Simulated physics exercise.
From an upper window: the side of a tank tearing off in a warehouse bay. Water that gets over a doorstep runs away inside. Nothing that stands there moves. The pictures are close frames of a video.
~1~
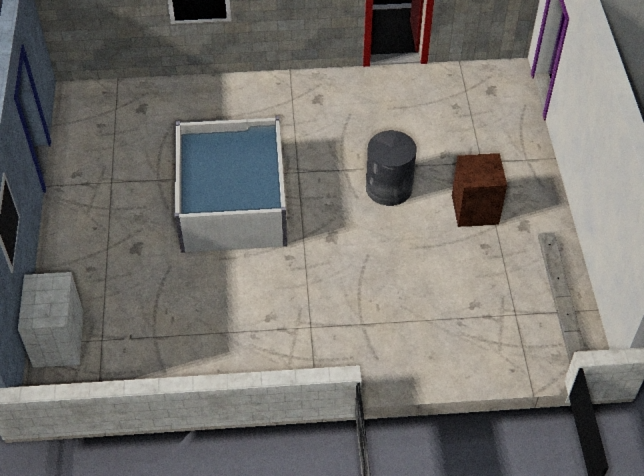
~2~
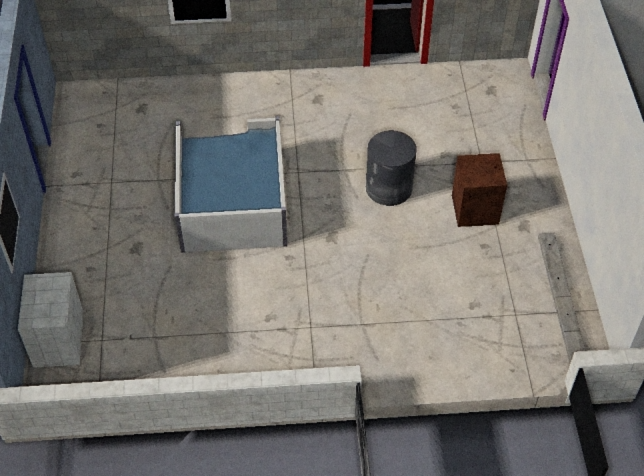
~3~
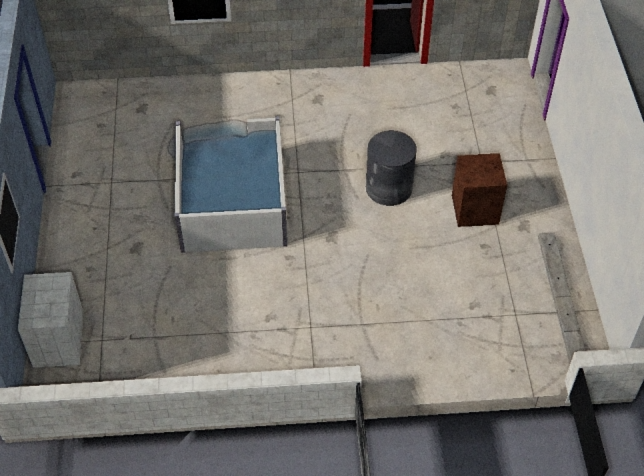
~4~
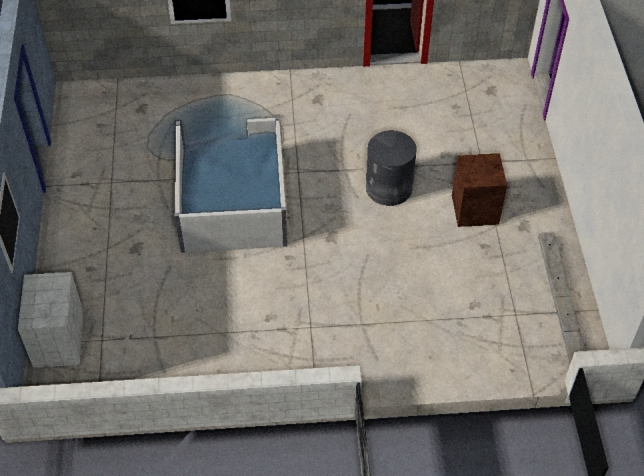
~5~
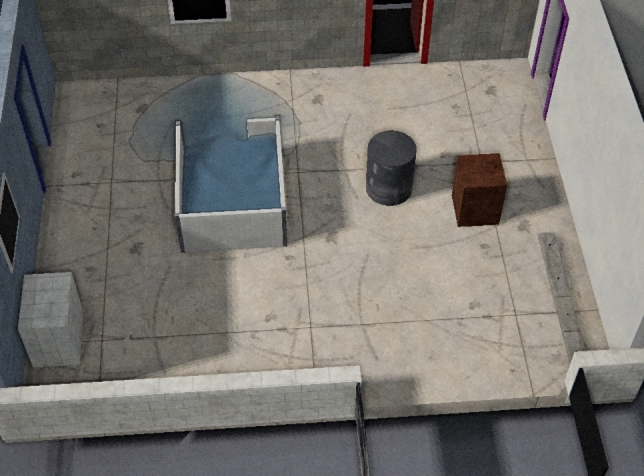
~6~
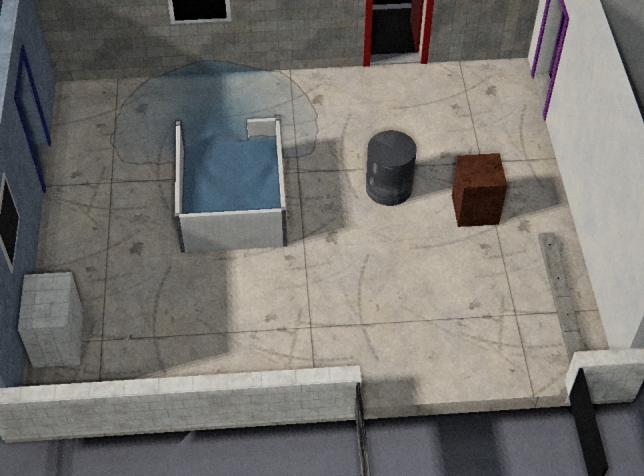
White-walled tank of blue water losing part of its far side, water pouring out and spreading across the concrete floor behind.
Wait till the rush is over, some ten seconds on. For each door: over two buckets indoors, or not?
The purple door admits no more than that; the blue door lets in a lot; the red door admits no more than that.
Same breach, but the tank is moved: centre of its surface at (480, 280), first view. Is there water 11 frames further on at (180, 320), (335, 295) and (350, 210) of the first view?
As listed: Not flooded, clear, wet.
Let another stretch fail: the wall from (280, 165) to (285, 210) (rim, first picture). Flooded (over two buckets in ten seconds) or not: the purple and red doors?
In short: The purple door holds, the red door passes that mark.
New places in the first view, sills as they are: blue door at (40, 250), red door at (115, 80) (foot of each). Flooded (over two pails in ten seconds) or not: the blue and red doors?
One by one: Blue door stays under, red door is over.
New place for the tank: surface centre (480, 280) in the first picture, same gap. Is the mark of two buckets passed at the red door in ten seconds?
My reading: The red one lets more in.
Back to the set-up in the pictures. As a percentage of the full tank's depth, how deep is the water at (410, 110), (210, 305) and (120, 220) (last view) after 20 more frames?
In that order: 4, 0 and 4 per cent.
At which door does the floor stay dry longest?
The door marked purple.
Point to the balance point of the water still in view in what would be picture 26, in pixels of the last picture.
I would point to (229, 139).
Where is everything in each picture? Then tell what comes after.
In the first frame, still water in the tank at (230, 169).
In the second frame, the front is at a hidden place, out from the gap on the tank's far side.
In the third frame, the front is at a hidden place, out from the gap on the tank's far side.
In the fourth frame, water pours out on the tank's far side and has run to (231, 99).
In the fifth frame, water pours out on the tank's far side and has run to (223, 75).
In the sixth frame, water pours out on the tank's far side and has run to (157, 78).
A moment on, water covers 15 % of the floor; the purple door not reached, the blue door not reached, the red door not reached.
Next, water covers 20 % of the floor; the purple door not reached, the blue door wet at the sill, nothing in, the red door wet at the sill, nothing in.
Then, water covers 45 % of the floor; the purple door wet at the sill, nothing in, the blue door under two buckets in, the red door under two buckets in.
Later, water covers 65 % of the floor; the purple door under two buckets in, the blue door over two buckets in, the red door under two buckets in.
In the end, water covers 90 % of the floor; the purple door under two buckets in, the blue door over two buckets in, the red door under two buckets in.
